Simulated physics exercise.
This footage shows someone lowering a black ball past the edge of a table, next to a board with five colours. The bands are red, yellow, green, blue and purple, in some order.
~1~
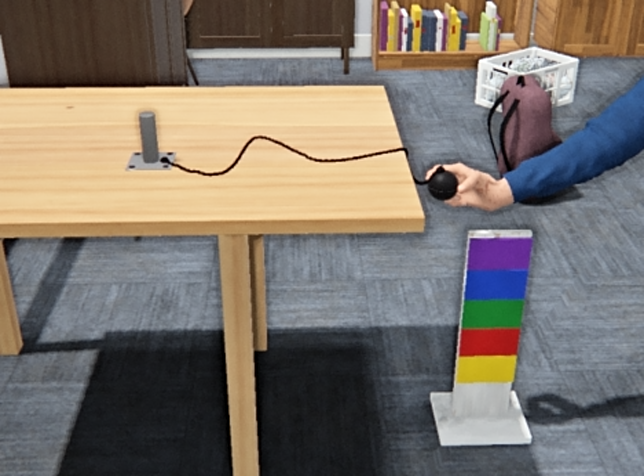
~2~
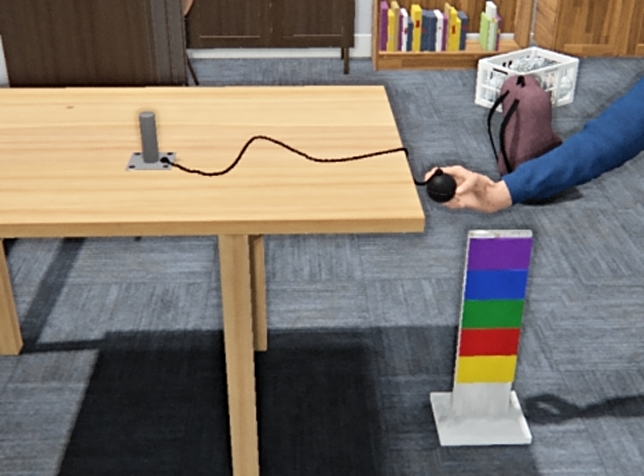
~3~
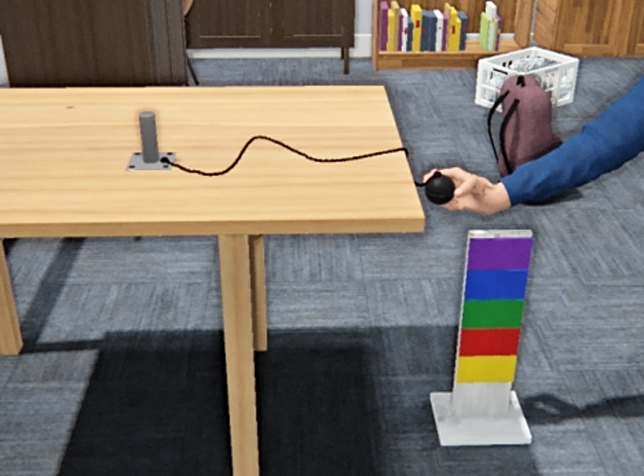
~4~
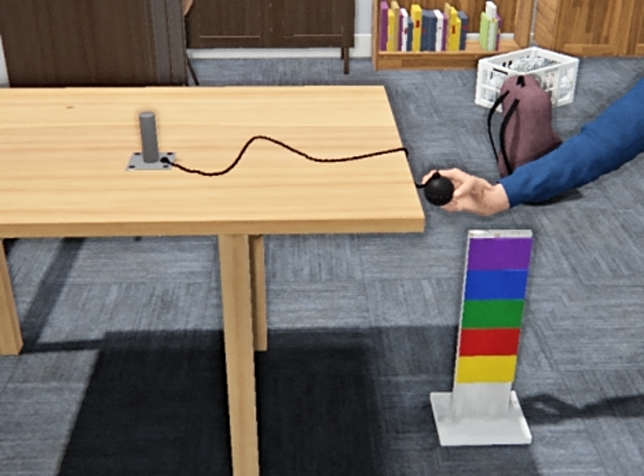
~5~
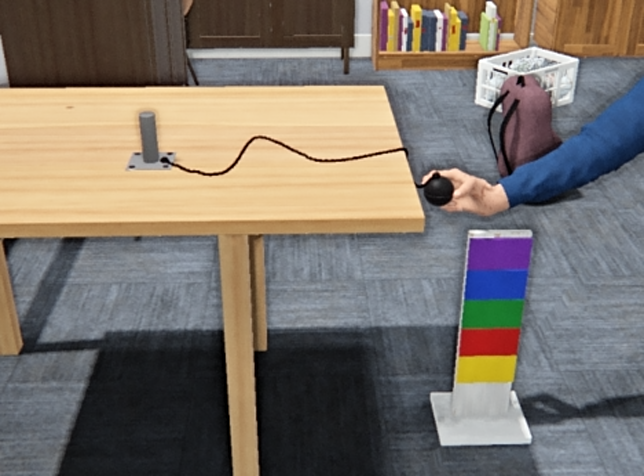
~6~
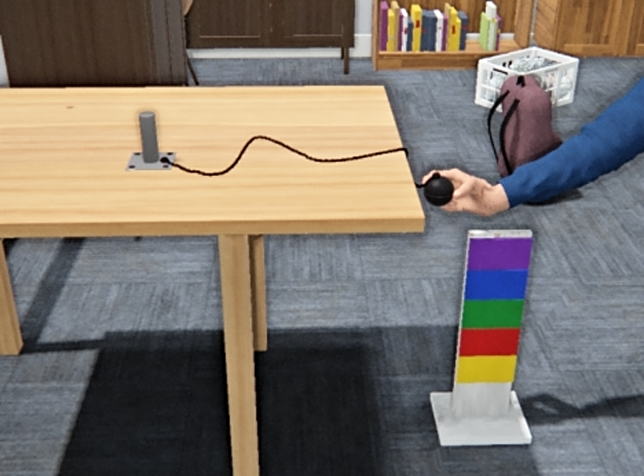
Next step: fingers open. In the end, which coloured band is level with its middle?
The green band.
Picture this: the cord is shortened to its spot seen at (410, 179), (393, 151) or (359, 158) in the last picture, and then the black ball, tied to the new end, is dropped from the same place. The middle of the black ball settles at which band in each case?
Per try - 1: Blue; 2: Purple; 3: Above them all.
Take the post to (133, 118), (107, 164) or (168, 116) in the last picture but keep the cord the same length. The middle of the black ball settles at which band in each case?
First try: Blue; second try: Blue; third try: Green.
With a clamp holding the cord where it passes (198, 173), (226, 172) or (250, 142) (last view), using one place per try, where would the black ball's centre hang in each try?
About (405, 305), (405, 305) and (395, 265).
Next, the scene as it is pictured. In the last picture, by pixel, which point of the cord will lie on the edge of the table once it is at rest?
At (301, 154), roughly.
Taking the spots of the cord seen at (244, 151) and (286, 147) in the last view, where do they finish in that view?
To (300, 154) for the first and to (379, 151) for the second.
Soon after, ball near (384, 306); level with green.
Then, ball near (410, 325); level with green.
At rest, ball near (400, 325); level with green. Its middle rests at the green band.
